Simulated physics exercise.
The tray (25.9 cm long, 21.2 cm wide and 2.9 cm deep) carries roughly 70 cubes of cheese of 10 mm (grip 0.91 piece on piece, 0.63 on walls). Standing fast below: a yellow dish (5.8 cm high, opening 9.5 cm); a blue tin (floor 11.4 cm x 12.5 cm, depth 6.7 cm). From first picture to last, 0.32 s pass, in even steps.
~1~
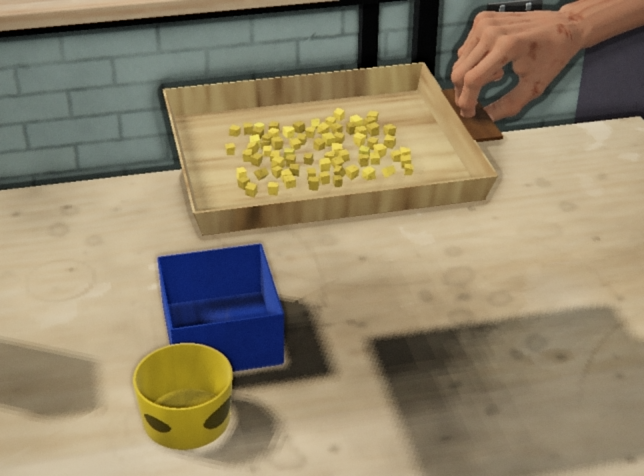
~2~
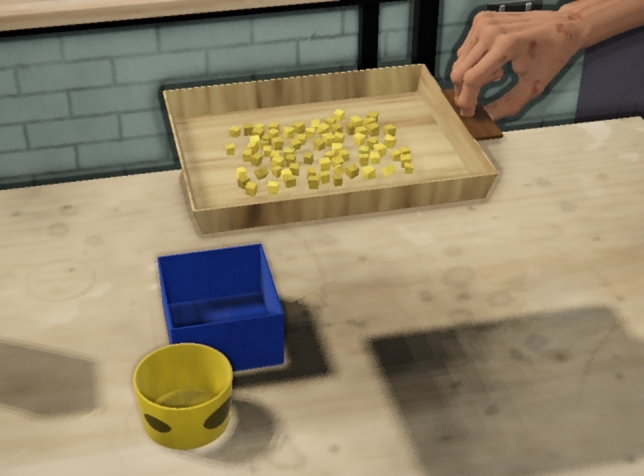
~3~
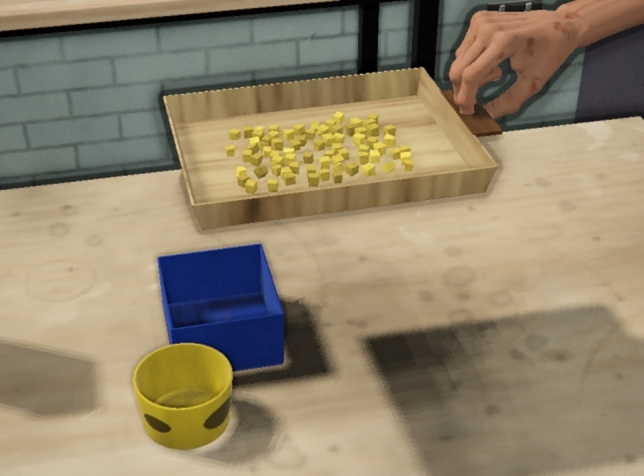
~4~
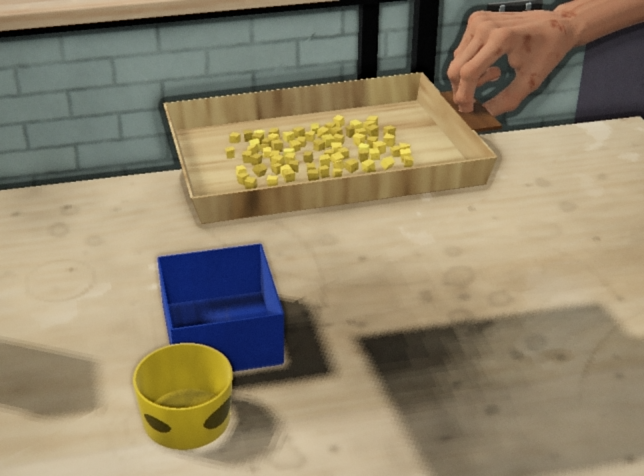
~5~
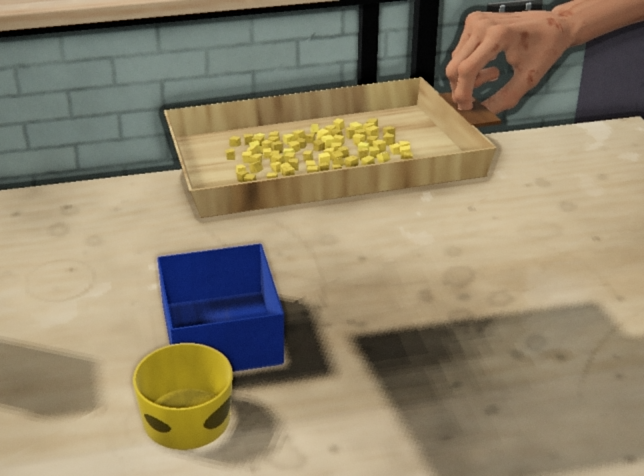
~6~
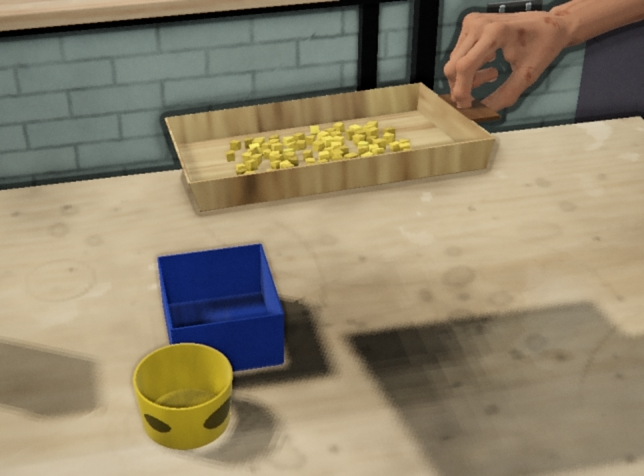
A hand at the upper right grips the end of a shallow wooden tray scattered with small yellow cubes, seen from above and in front across a pale wooden counter before a grey-green brick wall. Below the tray, left of centre, stand a square blue tin and a round yellow dish with dark spots. The hand slowly tilts the tray, its back side lowering, while the cubes, containers and view stay nearly still.
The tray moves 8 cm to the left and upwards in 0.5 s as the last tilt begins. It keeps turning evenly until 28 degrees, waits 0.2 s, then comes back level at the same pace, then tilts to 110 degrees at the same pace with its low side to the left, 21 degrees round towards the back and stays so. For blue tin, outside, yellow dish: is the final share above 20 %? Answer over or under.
Blue tin: Over, outside: Under, yellow dish: Under.
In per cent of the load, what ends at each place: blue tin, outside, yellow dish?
Blue tin 95; outside 5; yellow dish 0.
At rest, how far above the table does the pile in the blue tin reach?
Some 2.0 cm.
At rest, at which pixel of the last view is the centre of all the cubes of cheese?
At about (225, 320).
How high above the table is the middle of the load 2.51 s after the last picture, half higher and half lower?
Roughly 18 cm.
Then, 0.96 s after the last picture, tilt 3 degrees; tray 100 %; middle of all pieces on or above the table near (286, 115).
Then, 1.77 s after the last picture, tilt 37 degrees; tray 100 %; middle of all pieces on or above the table near (212, 117).
Then, 2.51 s after the last picture, tilt 81 degrees; blue tin 5 %, tray 90 %; middle of all pieces on or above the table near (228, 195).
Then, 3.21 s after the last picture, tilt 110 degrees; blue tin 95 %, outside 5 %; middle of all pieces on or above the table near (219, 322).
In the end, yellow dish 0 %, blue tin 95 %, tray 0 %, outside 5 %.
